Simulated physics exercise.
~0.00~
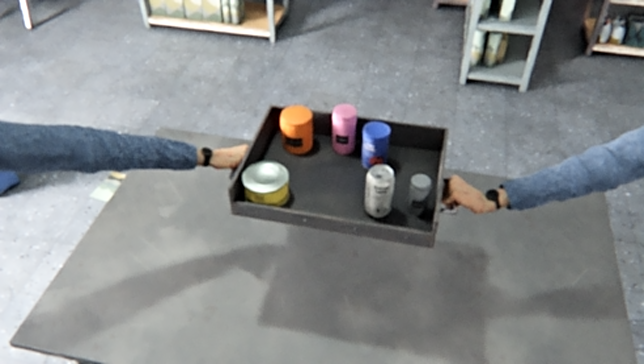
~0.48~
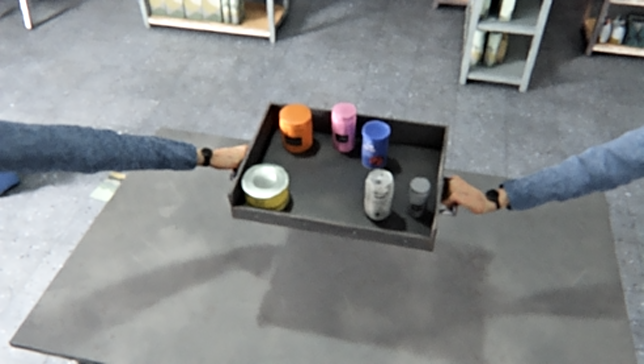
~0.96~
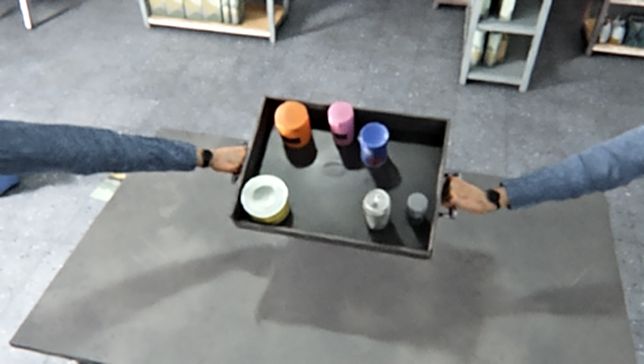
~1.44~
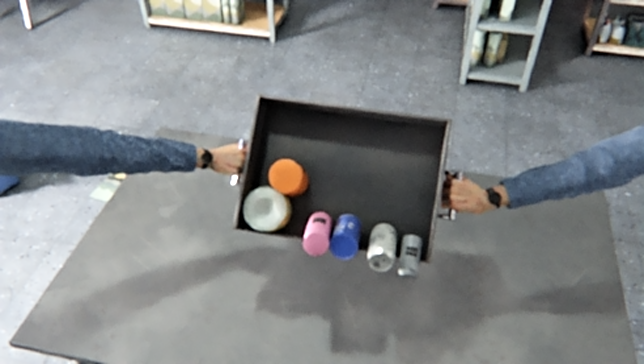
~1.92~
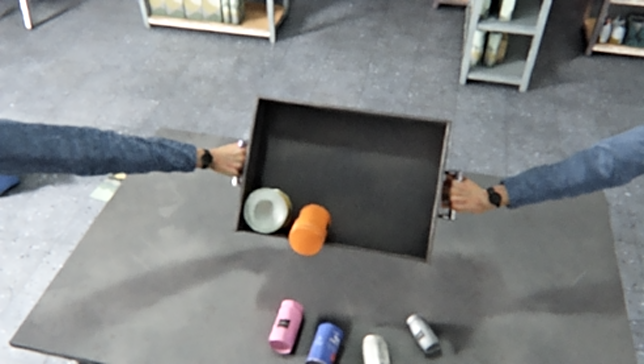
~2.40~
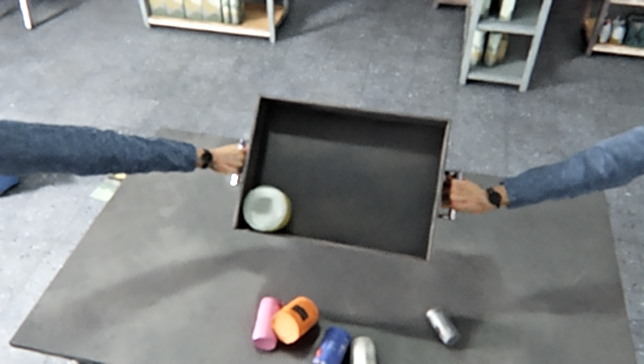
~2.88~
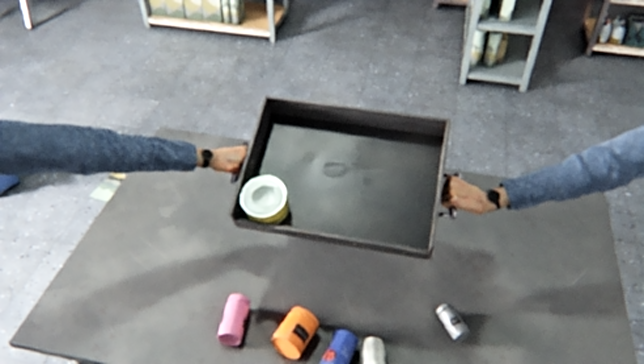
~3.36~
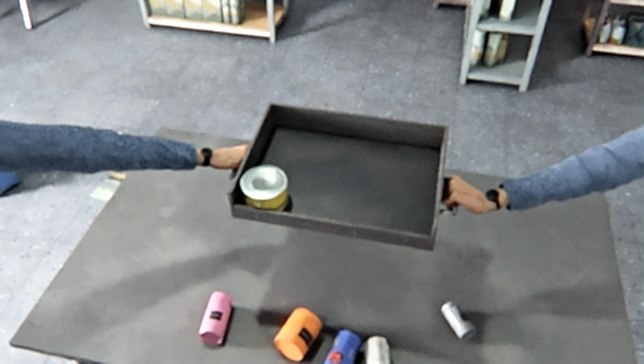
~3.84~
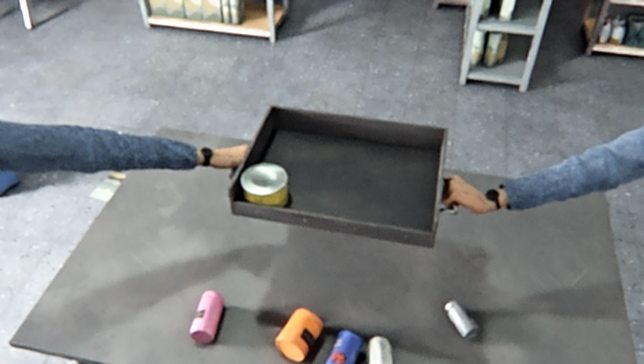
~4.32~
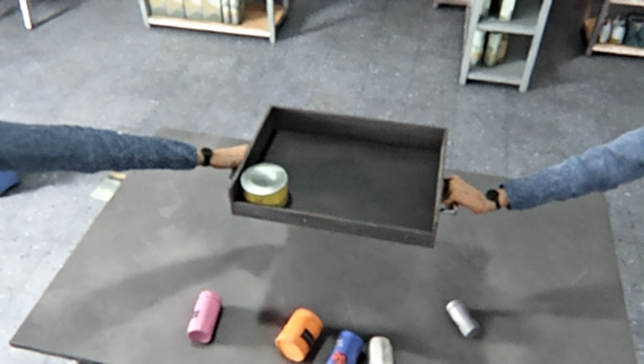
The footage shows two hands tipping a dark tray of cans and jars toward the near side, spilling the pink, blue, white and grey items, then the orange jar, onto the table before levelling it, with only the yellow tub still inside at the left.
